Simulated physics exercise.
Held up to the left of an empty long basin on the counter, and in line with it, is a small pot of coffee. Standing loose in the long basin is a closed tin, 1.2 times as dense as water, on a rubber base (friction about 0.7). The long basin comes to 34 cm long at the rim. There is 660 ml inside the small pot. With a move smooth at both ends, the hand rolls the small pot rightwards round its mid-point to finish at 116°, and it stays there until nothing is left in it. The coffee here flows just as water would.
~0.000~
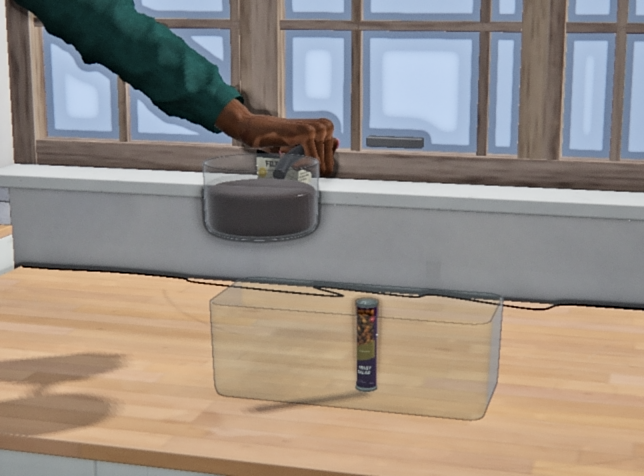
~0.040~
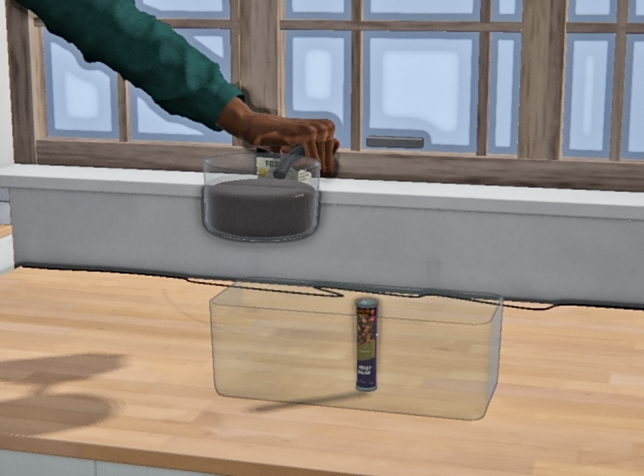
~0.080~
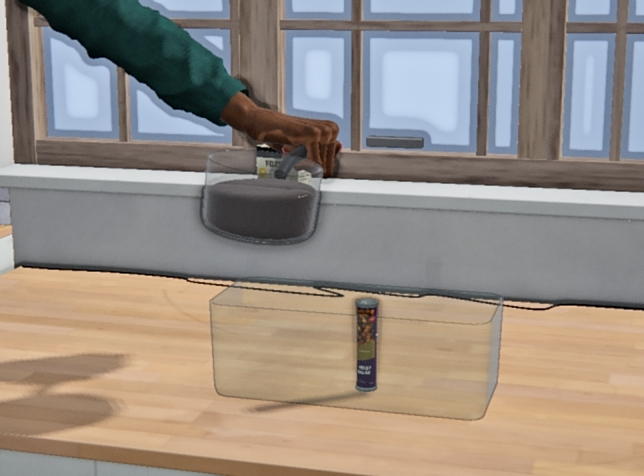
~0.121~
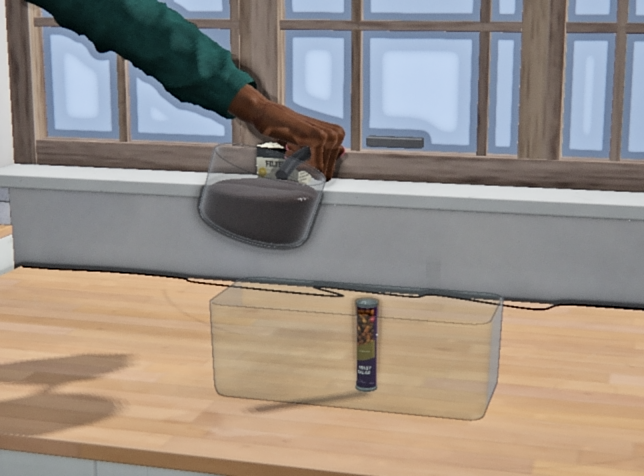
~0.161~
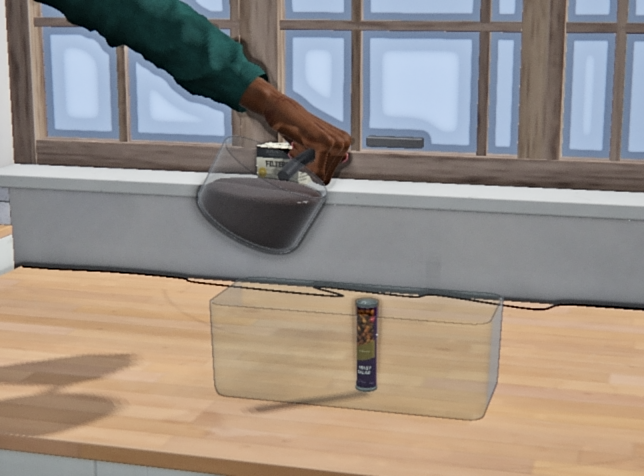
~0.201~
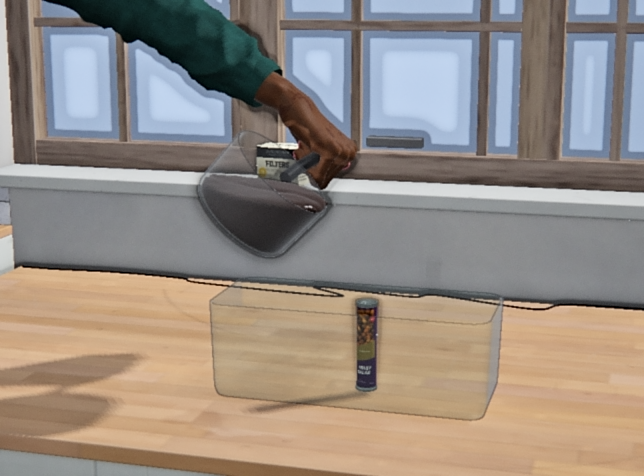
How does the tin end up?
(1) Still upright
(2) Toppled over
Toppled over (2).
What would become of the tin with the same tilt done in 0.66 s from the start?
The tin would overturn.
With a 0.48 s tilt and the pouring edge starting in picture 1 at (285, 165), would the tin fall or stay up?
It does not tip.
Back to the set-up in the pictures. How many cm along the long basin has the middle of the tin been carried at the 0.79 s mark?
Estimate: Around 6 cm.
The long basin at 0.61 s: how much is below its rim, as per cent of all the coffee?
I'd say roughly 92 in a hundred of it.
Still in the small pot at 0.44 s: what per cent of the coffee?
Around 20 in a hundred.
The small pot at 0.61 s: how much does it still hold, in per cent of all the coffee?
Near 2 in a hundred.
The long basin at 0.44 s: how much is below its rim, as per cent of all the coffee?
I'd estimate some 44 percent of the liquid.
By 0.44 s the tilt is 113° and 20 per cent is still to pour; the tin stands where it began.
By 0.61 s the tilt is 116° and 2 per cent is still to pour; the tin leans 11°.
By 0.79 s the tilt is 116° and 0 per cent is still to pour; the tin leans 46°.
By 0.98 s the tilt is 116° and 0 per cent is still to pour; the tin lies on its side.
At rest the tin lies on its side.
